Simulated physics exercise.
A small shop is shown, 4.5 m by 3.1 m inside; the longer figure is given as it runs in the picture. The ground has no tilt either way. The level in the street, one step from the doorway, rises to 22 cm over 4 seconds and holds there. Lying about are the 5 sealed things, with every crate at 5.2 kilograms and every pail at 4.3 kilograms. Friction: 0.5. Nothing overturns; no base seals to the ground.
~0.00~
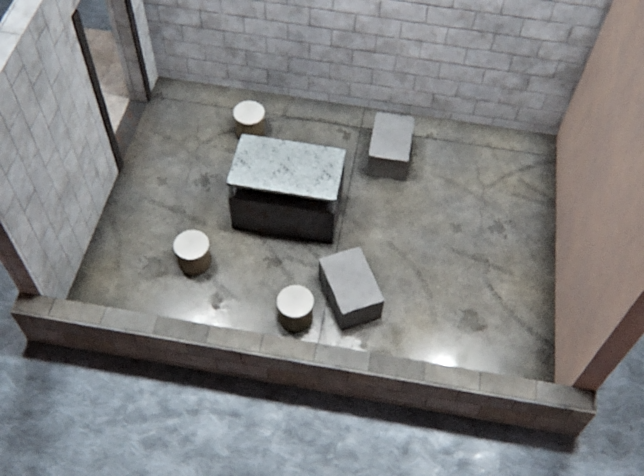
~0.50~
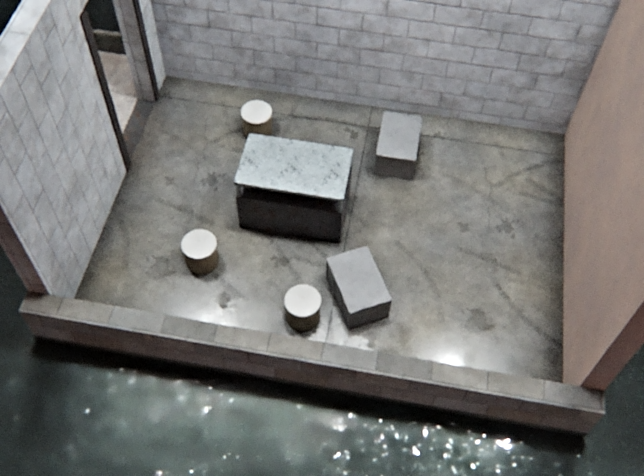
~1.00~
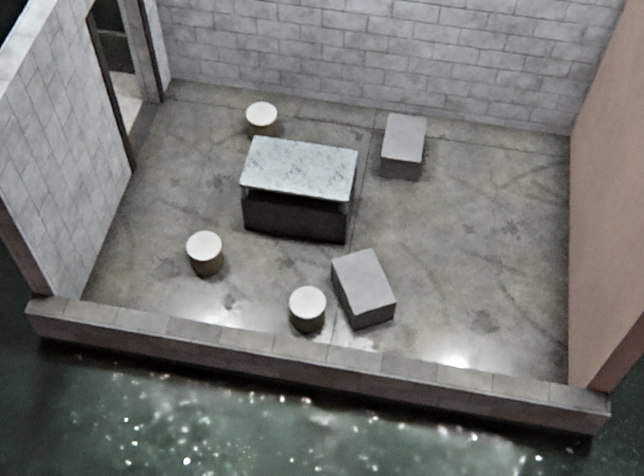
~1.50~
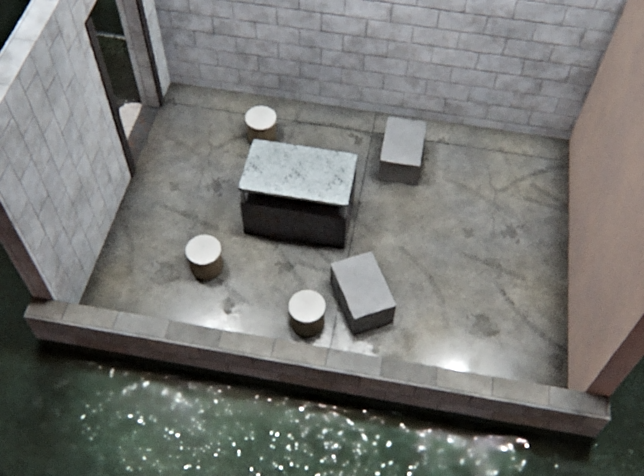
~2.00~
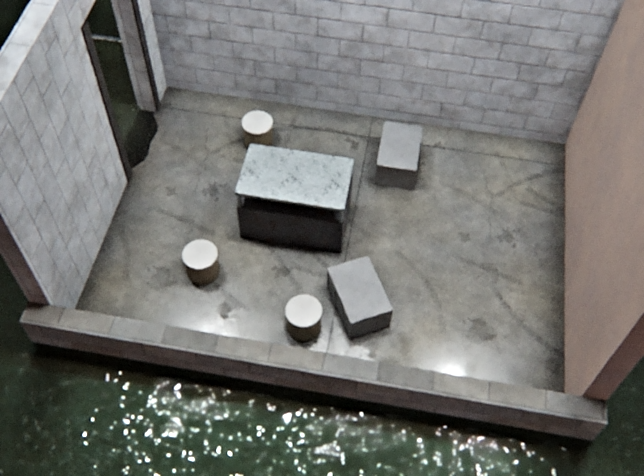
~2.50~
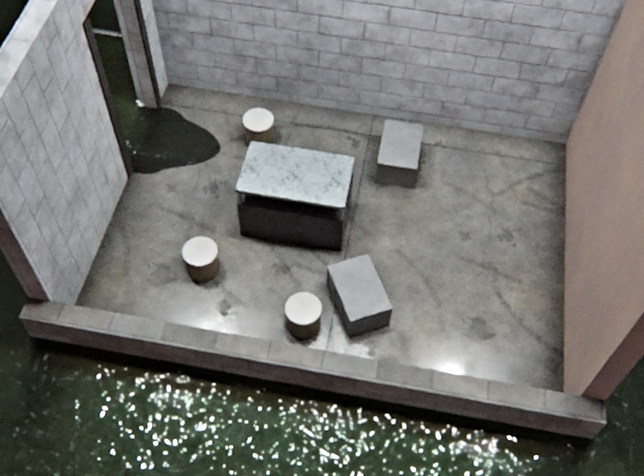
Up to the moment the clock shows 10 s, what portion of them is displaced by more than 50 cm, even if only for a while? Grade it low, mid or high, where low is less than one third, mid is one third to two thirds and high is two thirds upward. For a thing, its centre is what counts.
Grade: Mid.
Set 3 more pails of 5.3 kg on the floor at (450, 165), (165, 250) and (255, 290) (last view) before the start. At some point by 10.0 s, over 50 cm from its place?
In turn: Over, less, less.
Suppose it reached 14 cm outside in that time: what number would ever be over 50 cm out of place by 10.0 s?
That would give 2.
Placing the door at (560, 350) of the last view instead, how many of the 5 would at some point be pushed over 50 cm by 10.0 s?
In that case 5 of them.
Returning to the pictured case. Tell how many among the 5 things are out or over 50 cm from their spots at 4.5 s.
At that moment it comes to 1.
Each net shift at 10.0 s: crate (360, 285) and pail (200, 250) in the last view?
Shifts: 20 cm / 60 cm.
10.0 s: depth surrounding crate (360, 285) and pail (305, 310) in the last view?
Around 6 cm and 6 cm.
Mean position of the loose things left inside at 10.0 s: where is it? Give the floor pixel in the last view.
About (374, 285).
After 3.5 s 0 of 5 are over 50 cm from their spots; 0 afloat.
After 4.5 s 1 of 5 are over 50 cm from their spots; 0 afloat.
After 7.0 s 2 of 5 are over 50 cm from their spots; 2 afloat.
After 10.0 s 3 of 5 are over 50 cm from their spots, and 3 have been at some point; 5 afloat.
